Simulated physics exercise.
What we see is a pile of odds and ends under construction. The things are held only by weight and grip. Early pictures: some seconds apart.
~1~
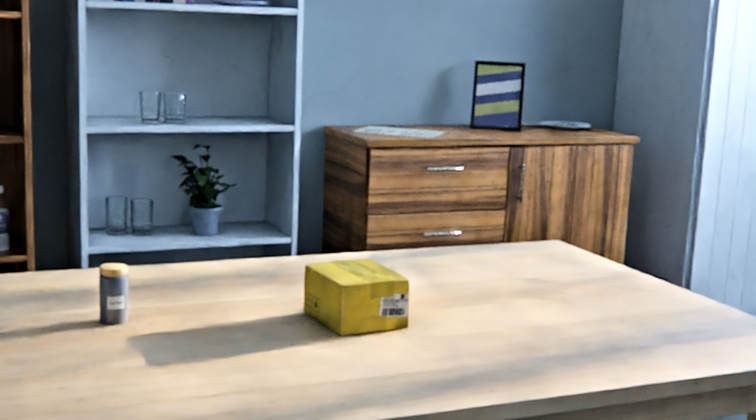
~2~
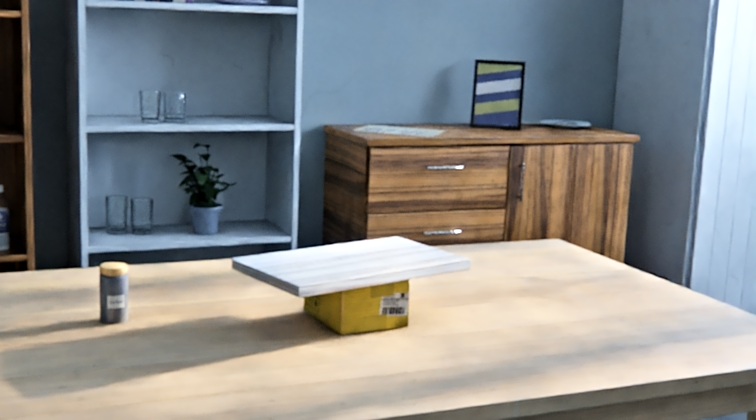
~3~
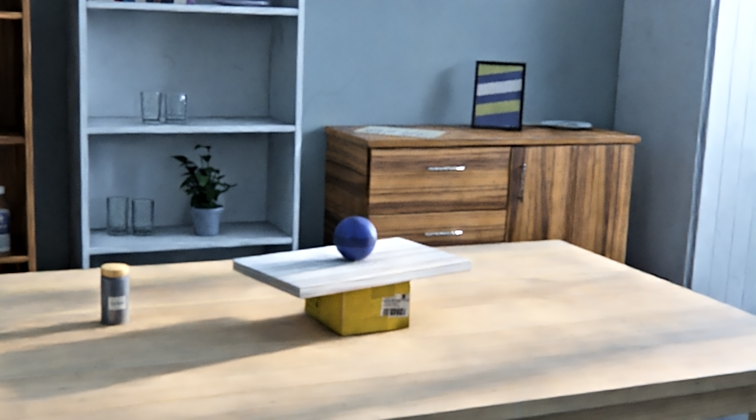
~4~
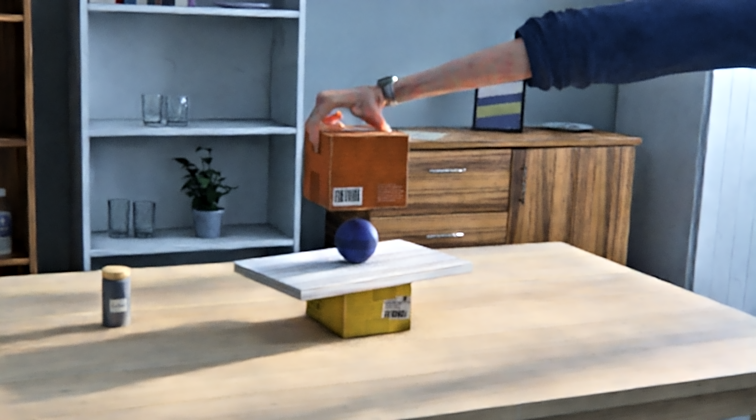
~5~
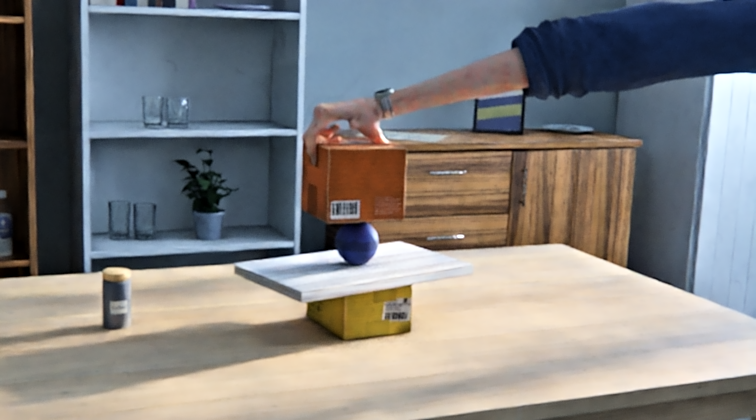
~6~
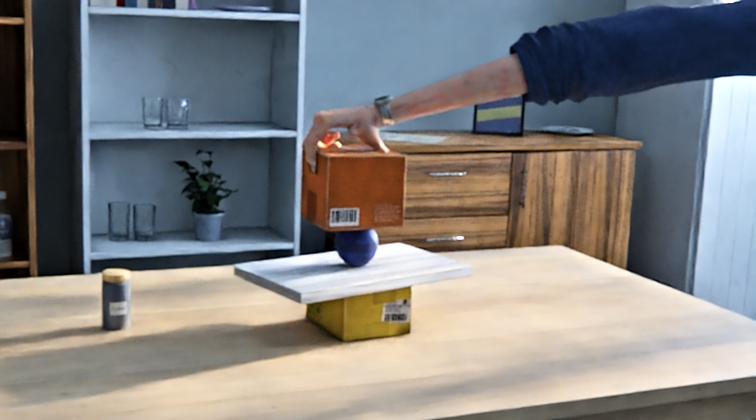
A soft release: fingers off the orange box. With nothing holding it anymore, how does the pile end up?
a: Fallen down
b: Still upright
a.
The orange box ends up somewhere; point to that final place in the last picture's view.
The object finishes somewhere near (157, 308).
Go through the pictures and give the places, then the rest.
In the first frame, the last thing is not in view yet; yellow box (356, 295).
In the second frame, the last thing is not in view yet.
In the third frame, the last thing is not in view yet; yellow box (357, 295).
In the fourth frame, on its way; orange box (356, 166); blue ball (356, 240).
In the fifth frame, on its way; orange box (353, 179); yellow box (359, 300).
In the sixth frame, in place under the hand; orange box (352, 186); blue ball (357, 244).
Then, 0.70 s after the last picture, orange box now fallen; white board tipped 10° from how it was; yellow box tipped 10° from how it was.
Then, 1.20 s after the last picture, white board tipped 30° from how it was; yellow box tipped 30° from how it was; blue ball rolled well along.
At rest, fallen, orange box and blue ball; moved from the start, white board; left askew, yellow box; grey shaker in place. Seen from the same camera at the end, orange box near (157, 308). The pile gives way.
